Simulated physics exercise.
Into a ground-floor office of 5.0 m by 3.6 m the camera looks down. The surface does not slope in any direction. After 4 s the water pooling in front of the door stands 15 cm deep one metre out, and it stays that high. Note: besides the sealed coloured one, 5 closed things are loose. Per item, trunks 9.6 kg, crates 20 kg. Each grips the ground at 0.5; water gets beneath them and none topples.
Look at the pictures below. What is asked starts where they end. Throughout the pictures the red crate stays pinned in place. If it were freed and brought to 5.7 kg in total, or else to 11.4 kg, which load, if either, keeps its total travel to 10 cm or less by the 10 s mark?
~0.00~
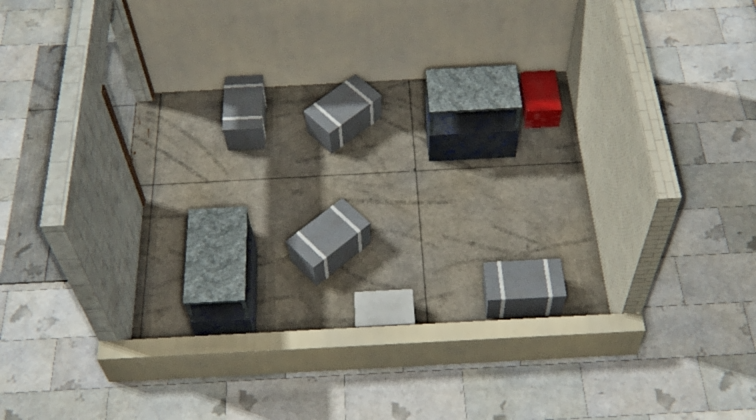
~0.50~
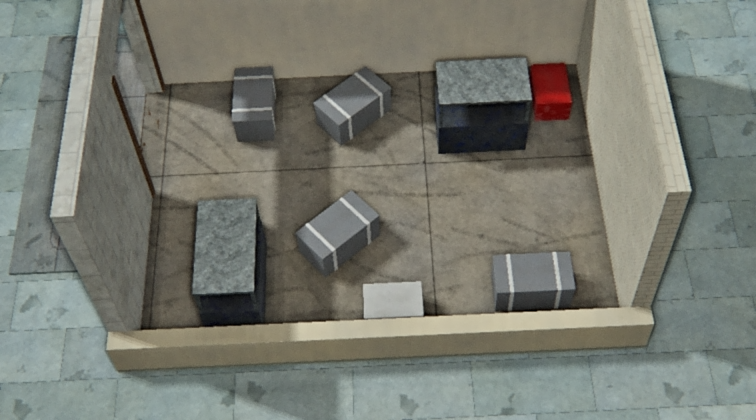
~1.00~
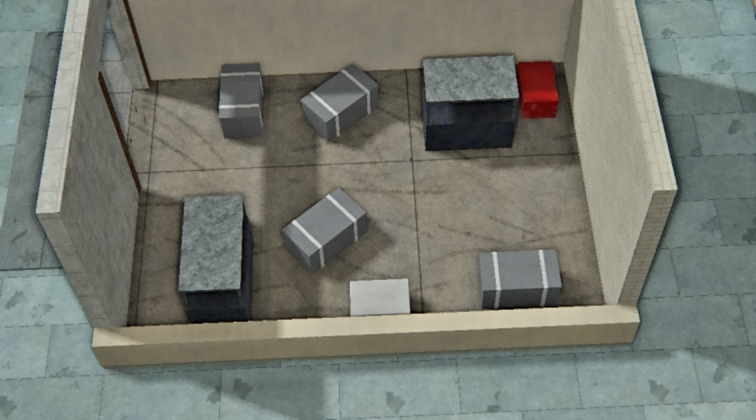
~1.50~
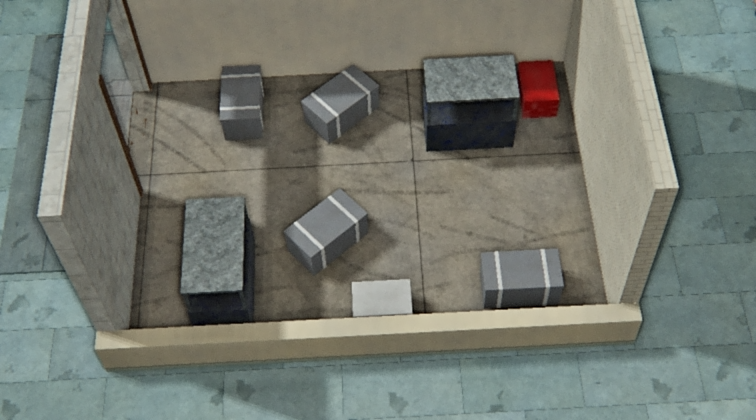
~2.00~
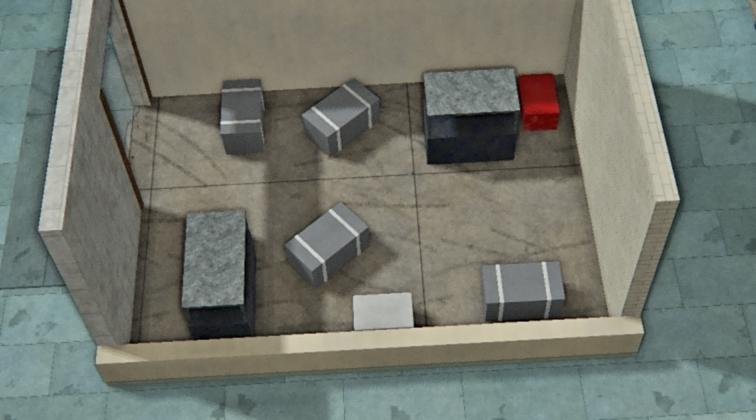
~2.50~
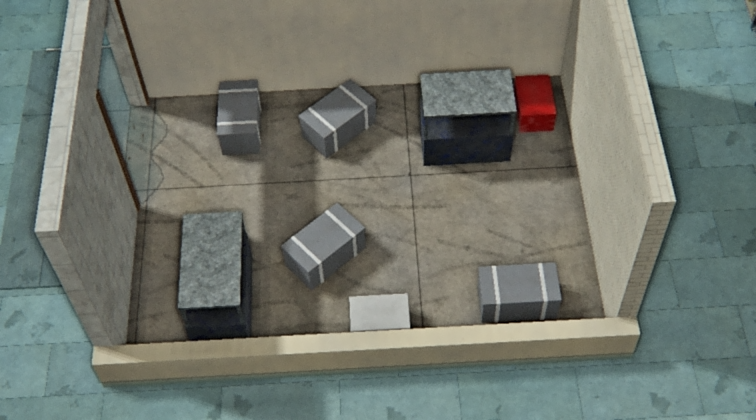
Neither load suffices.
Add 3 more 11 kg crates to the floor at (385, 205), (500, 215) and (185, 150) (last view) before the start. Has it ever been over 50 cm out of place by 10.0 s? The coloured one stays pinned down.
Above the mark, below the mark, above the mark.
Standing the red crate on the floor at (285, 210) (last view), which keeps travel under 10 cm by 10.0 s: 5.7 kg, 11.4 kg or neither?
Neither holds.
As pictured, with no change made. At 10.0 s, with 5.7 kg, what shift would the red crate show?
It would be some 100 cm from its spot.
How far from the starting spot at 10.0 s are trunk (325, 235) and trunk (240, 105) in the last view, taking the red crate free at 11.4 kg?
Shifts: 50 cm / 300 cm.
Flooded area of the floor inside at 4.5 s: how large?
At that time the wet patch spans about 4.0 m2.
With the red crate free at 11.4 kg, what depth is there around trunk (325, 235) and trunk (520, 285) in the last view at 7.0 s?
Some 2 cm at the first, some 1 cm at the second.
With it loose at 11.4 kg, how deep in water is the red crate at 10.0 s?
About 8 cm.
After 3.5 s the red crate would be 0 cm from its start with 5.7 kg and 0 cm from its start with 11.4 kg; 0 cm of water round it then.
After 4.5 s the red crate would be 0 cm from its start with 5.7 kg and 0 cm from its start with 11.4 kg; 0 cm of water round it then.
After 7.0 s the red crate would be 3 cm from its start with 5.7 kg and 0 cm from its start with 11.4 kg; 3 cm of water round it then.
After 10.0 s the red crate would be 90 cm from its start with 5.7 kg and 66 cm from its start with 11.4 kg; 8 cm of water round it then.
